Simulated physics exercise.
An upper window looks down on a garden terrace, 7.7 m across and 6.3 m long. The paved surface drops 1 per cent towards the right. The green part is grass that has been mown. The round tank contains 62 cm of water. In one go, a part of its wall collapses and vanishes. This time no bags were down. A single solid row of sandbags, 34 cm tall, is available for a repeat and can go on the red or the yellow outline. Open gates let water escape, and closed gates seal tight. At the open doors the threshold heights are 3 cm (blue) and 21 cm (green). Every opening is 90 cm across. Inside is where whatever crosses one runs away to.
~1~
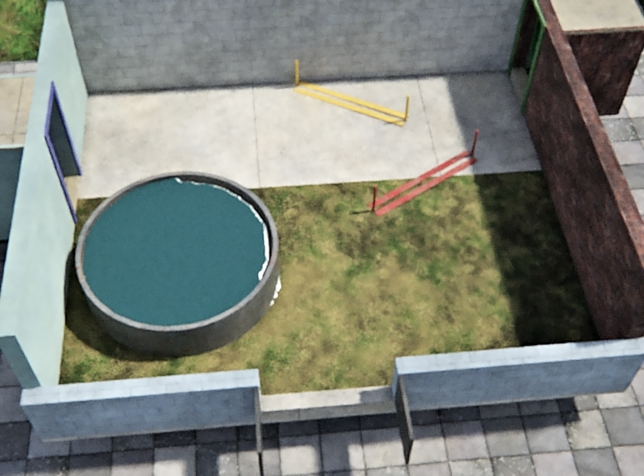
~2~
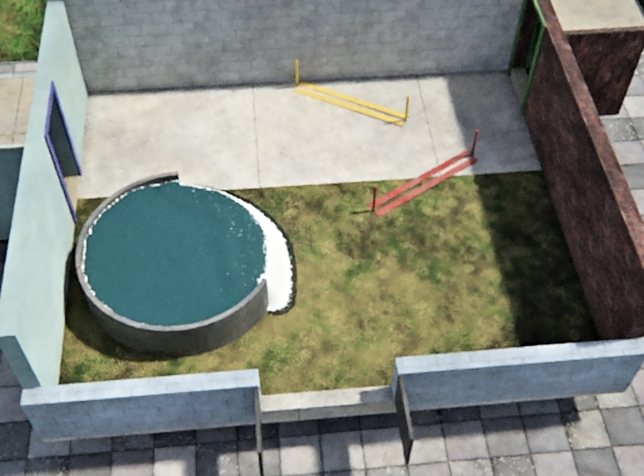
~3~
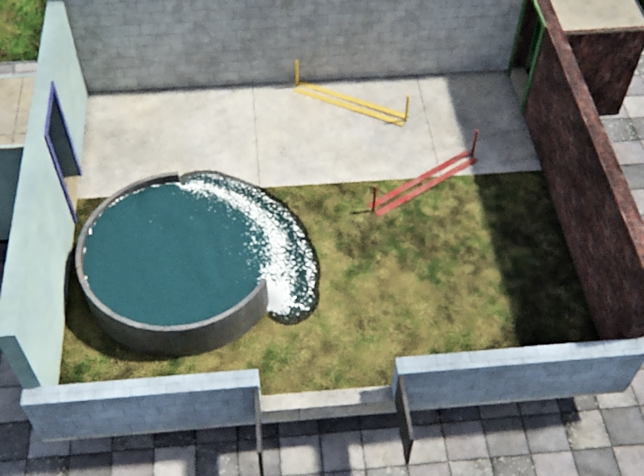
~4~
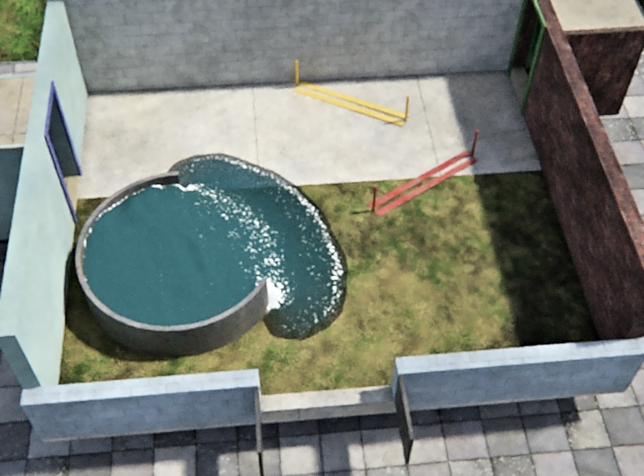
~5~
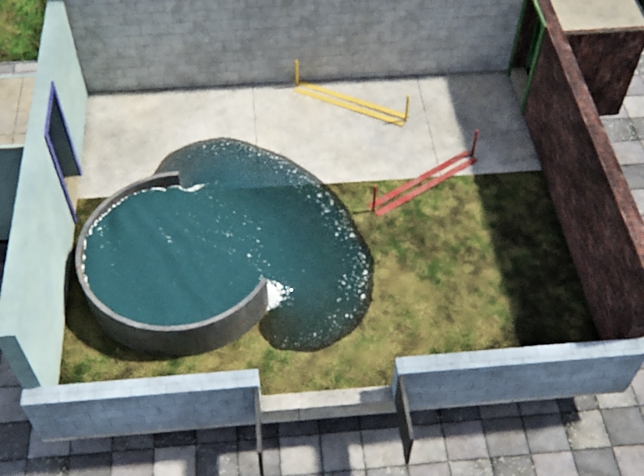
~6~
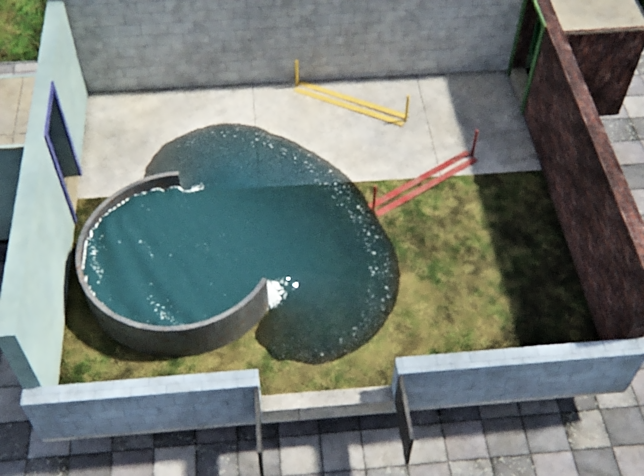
Dark teal water pouring through a gap in a round tank's wall, spreading across grass and paving in a walled garden.
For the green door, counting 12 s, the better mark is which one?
It is the yellow one.
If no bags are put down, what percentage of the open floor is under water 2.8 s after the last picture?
Something like 80 percent is wet.
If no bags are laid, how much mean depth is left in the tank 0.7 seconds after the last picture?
Depth works out to some 35 centimetres, on average.
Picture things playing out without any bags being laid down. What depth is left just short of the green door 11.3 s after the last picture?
The depth there is around 9.5 cm.
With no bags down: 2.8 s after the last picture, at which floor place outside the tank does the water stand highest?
Around (506, 76).
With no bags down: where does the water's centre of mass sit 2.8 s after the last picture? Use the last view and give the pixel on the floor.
Near (353, 197) in the last picture.
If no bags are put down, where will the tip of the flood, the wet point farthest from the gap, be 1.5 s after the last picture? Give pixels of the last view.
Front tip: Roughly (450, 86) in the last view.
Then, 0.7 s after the last picture water covers 45 % of the floor and is deepest (24 cm) near (272, 238) in the run without bags; in at the green door, 0 L with no bags, 0 L with the row on red, 0 L on yellow.
Then, 1.5 s after the last picture water covers 65 % of the floor and is deepest (20 cm) near (321, 92) in the run without bags; in at the green door, 0 L with no bags, 0 L with the row on red, 0 L on yellow.
Then, 2.8 s after the last picture water covers 80 % of the floor and is deepest (40 cm) near (506, 76) in the run without bags; in at the green door, 37 L with no bags, 47 L with the row on red, 0 L on yellow.
Then, 6.3 s after the last picture water covers 90 % of the floor and is deepest (18 cm) near (592, 369) in the run without bags; in at the green door, 108 L with no bags, 126 L with the row on red, 4 L on yellow.
Then, 11.3 s after the last picture water covers 100 % of the floor and is deepest (11 cm) near (580, 370) in the run without bags; in at the green door, 109 L with no bags, 126 L with the row on red, 4 L on yellow.
